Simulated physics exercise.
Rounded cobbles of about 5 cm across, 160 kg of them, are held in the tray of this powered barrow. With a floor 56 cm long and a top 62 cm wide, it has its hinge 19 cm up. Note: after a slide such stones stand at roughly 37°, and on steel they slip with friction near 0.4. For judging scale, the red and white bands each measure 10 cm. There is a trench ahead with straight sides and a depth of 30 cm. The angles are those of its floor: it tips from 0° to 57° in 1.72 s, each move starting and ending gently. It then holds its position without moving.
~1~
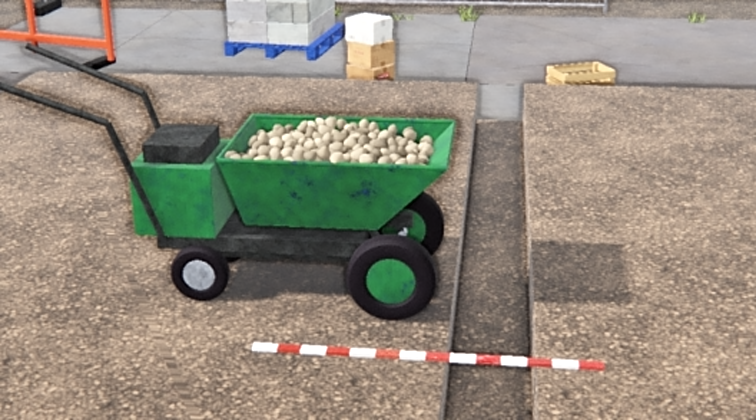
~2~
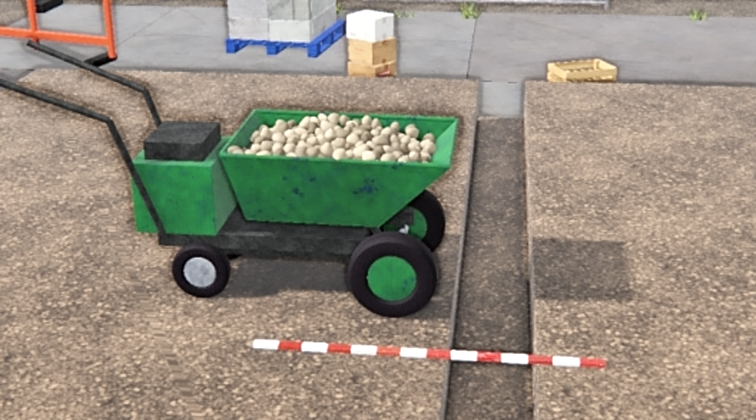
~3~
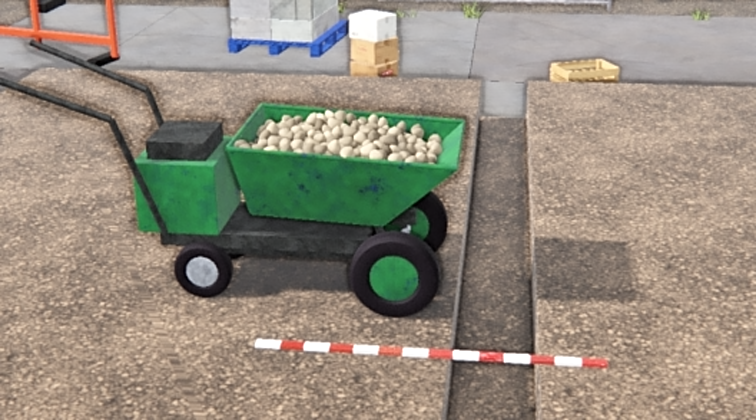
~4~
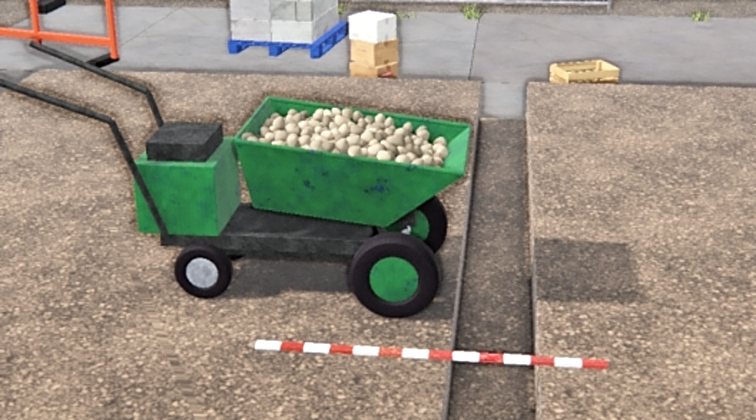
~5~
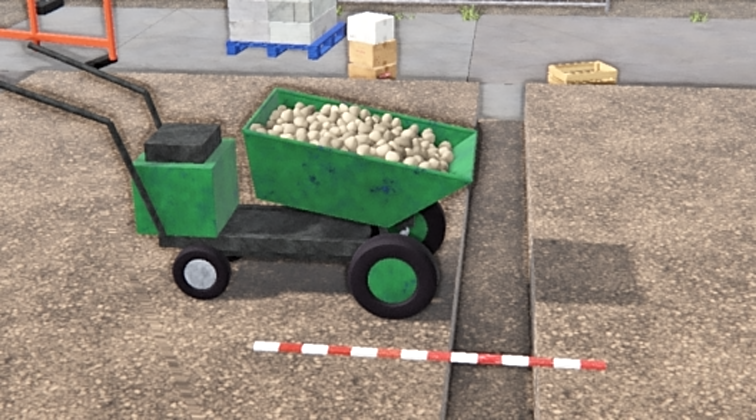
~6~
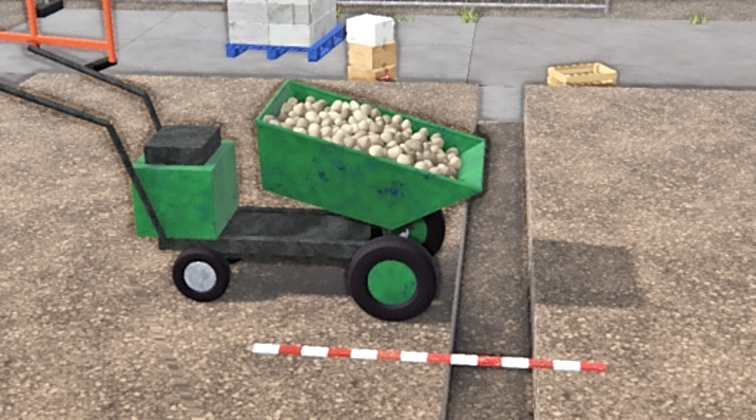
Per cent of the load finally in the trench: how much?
Approx. 30 %.
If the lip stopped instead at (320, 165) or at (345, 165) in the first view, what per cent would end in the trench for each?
Roughly 60 percent for the first, and 80 percent for the second.
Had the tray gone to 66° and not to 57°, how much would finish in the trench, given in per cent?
Then roughly 30 percent.
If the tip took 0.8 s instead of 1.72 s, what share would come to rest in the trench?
Close to 25 percent, then.
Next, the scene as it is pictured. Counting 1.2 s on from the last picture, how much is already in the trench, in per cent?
Something like 0 in a hundred.
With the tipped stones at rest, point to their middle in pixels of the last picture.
(565, 295).
Then, 0.7 s after the last picture the floor is at 48°, 100 % in the tray; the foremost stones are at (514, 211).
Then, 1.2 s after the last picture the floor is at 57°, 73 % in the tray, 2 % in the trench, 25 % past the trench; the foremost stones are at (629, 308).
Then, 1.6 s after the last picture the floor is at 57°, 47 % in the tray, 3 % in the trench, 49 % past the trench; the foremost stones are at (695, 300).
Then, 3.5 s after the last picture the floor is at 57°, 14 % in the tray, 30 % in the trench, 56 % past the trench; the foremost stones are at (756, 317).
